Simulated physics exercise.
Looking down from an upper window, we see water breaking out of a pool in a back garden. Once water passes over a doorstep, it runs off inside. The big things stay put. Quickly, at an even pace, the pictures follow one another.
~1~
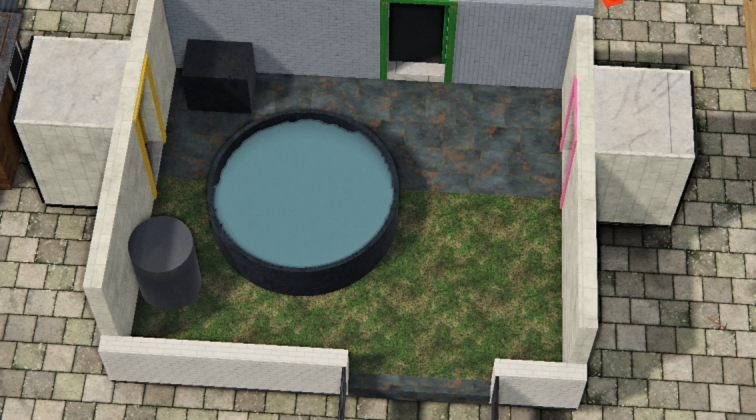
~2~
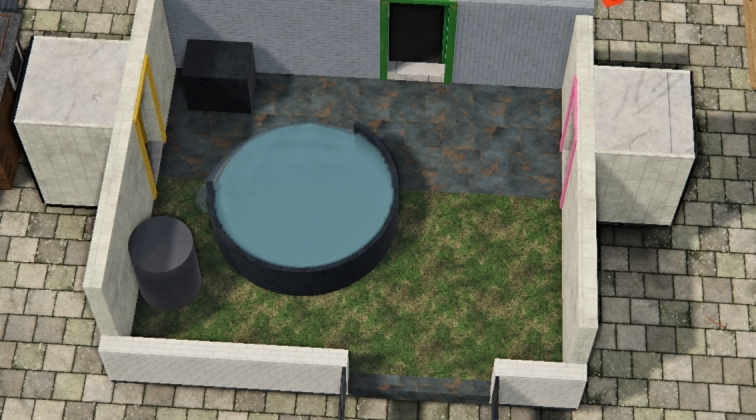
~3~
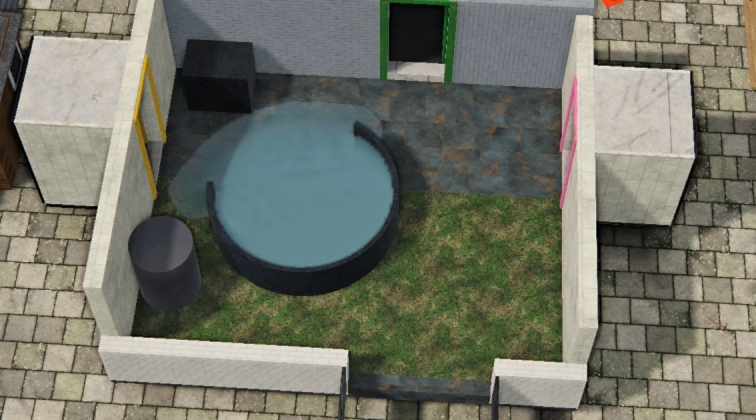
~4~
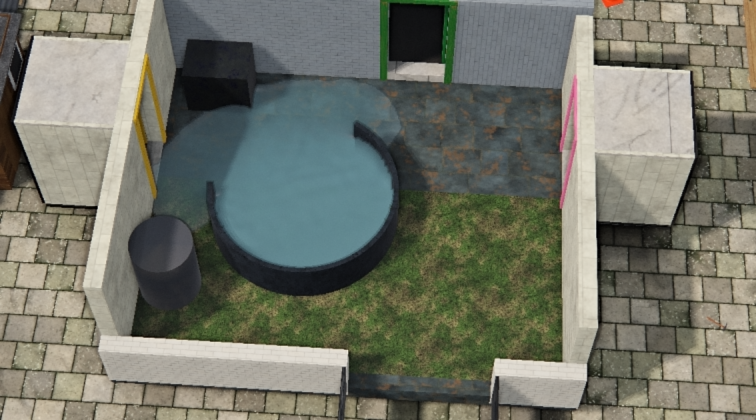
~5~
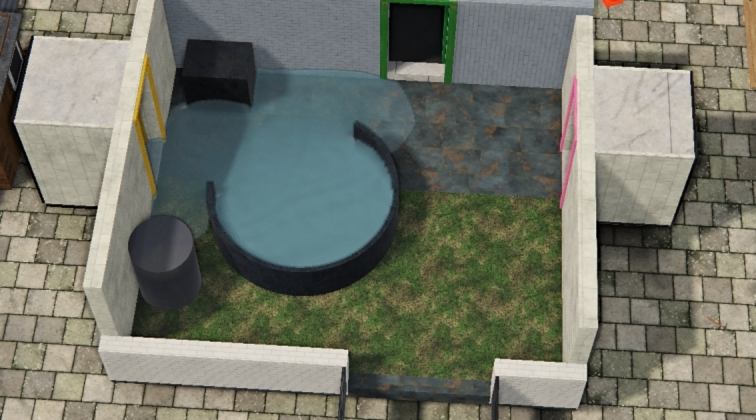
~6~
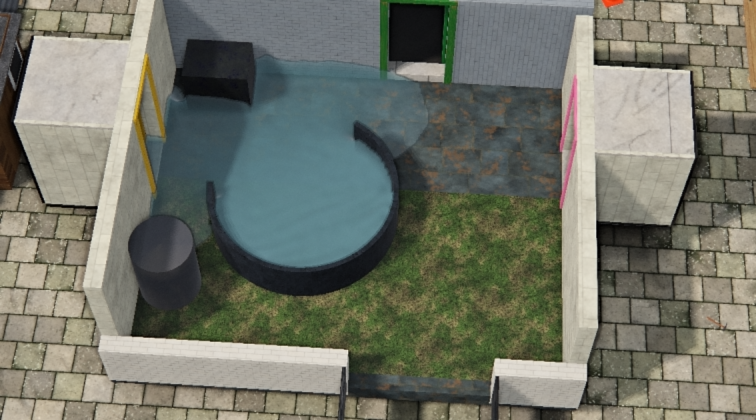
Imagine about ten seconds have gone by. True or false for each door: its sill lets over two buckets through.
The green door false; the pink door true; the yellow door true.
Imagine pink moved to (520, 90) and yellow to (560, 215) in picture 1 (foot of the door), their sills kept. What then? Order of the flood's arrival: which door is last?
I'd go with the yellow-painted one.
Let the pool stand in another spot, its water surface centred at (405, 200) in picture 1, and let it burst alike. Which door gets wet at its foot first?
In my view it is the door marked green.
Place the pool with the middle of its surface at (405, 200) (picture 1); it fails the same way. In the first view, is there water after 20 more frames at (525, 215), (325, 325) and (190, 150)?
Soaked, bone-dry, soaked.
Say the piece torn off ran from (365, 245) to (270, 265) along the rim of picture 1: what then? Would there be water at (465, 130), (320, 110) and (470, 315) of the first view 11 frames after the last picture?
Listed order gives left alone; left alone; sopping.
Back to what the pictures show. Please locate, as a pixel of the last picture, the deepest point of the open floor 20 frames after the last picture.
Point to roughly (143, 269).
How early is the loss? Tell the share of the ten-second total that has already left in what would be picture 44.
Some 70 per cent.
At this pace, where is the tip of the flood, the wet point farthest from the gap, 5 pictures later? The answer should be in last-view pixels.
About (515, 89).
A moment on, water covers 30 % of the floor; the green door wet at the sill, nothing in, the pink door not reached, the yellow door far over two buckets in.
Next, water covers 40 % of the floor; the green door wet at the sill, nothing in, the pink door not reached, the yellow door far over two buckets in.
Then, water covers 60 % of the floor; the green door under two buckets in, the pink door over two buckets in, the yellow door far over two buckets in.
Later, water covers 95 % of the floor; the green door under two buckets in, the pink door far over two buckets in, the yellow door far over two buckets in.
In the end, water covers 100 % of the floor; the green door under two buckets in, the pink door far over two buckets in, the yellow door far over two buckets in.
